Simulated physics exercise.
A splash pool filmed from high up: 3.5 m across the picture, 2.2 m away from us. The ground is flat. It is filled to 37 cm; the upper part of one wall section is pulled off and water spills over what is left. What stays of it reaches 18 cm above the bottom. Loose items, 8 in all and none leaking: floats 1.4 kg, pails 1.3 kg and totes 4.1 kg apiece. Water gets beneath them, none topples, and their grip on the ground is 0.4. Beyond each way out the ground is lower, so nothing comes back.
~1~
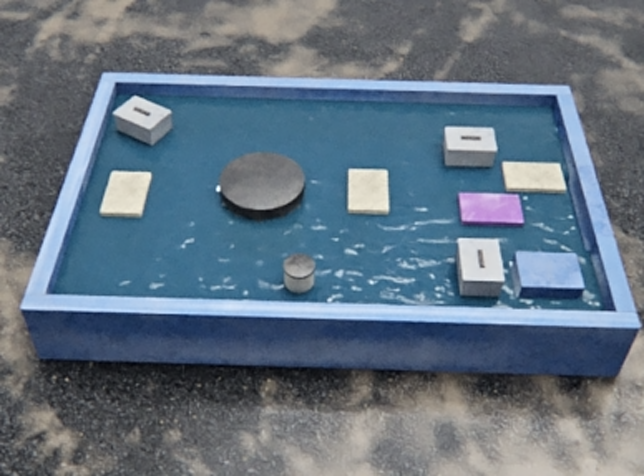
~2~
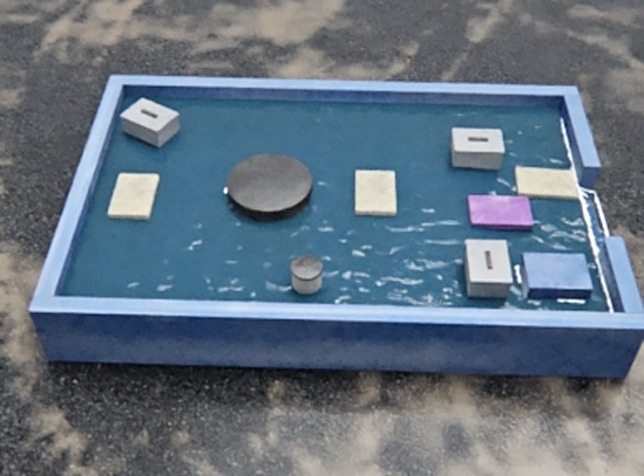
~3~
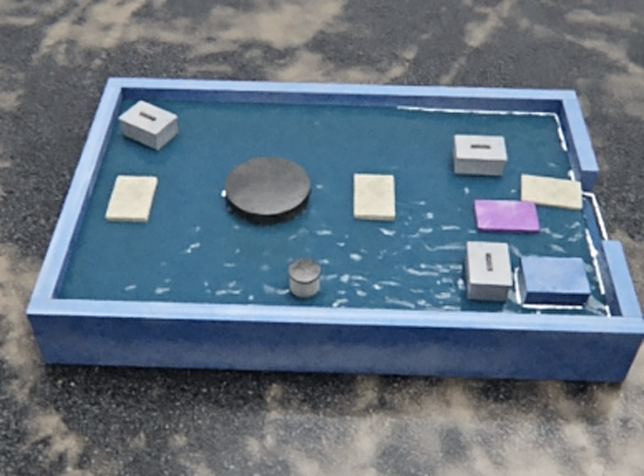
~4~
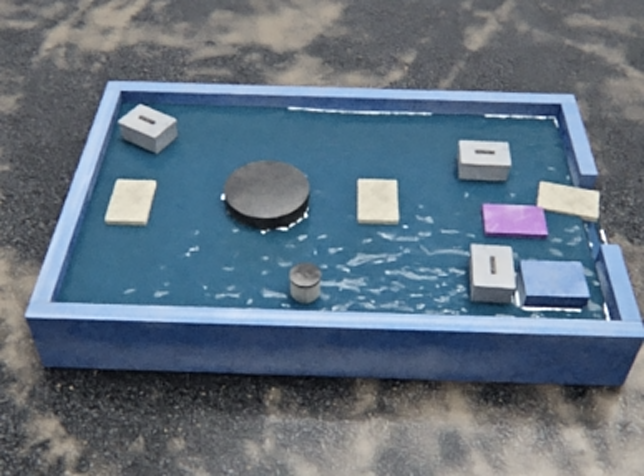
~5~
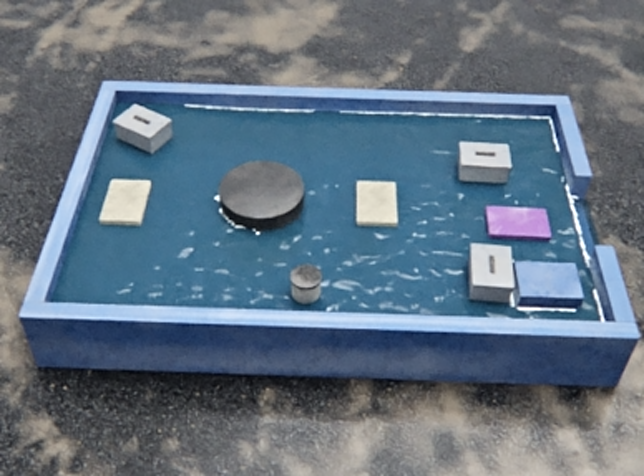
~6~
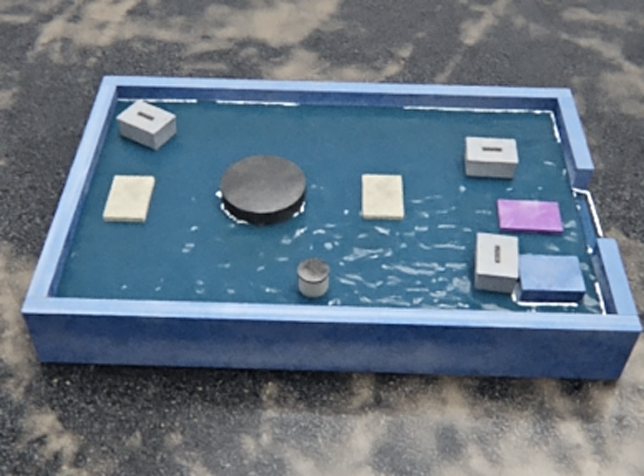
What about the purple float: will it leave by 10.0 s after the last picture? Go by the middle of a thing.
The purple float escapes.
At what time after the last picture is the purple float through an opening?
At about 1.5 s.
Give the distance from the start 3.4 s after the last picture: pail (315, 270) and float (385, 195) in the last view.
In that order: 20 cm, 30 cm.
Then, 0.8 s after the last picture the purple float is near (550, 218), 0.4 m from its start, afloat; 1 of 8 are out; 7 afloat.
Then, 3.4 s after the last picture the purple float has gone out; 2 of 8 are out; 6 afloat.
Then, 6.0 s after the last picture the purple float has gone out; 3 of 8 are out; 5 afloat.
Then, 10.0 s after the last picture the purple float has gone out; 4 of 8 are out; 4 afloat.
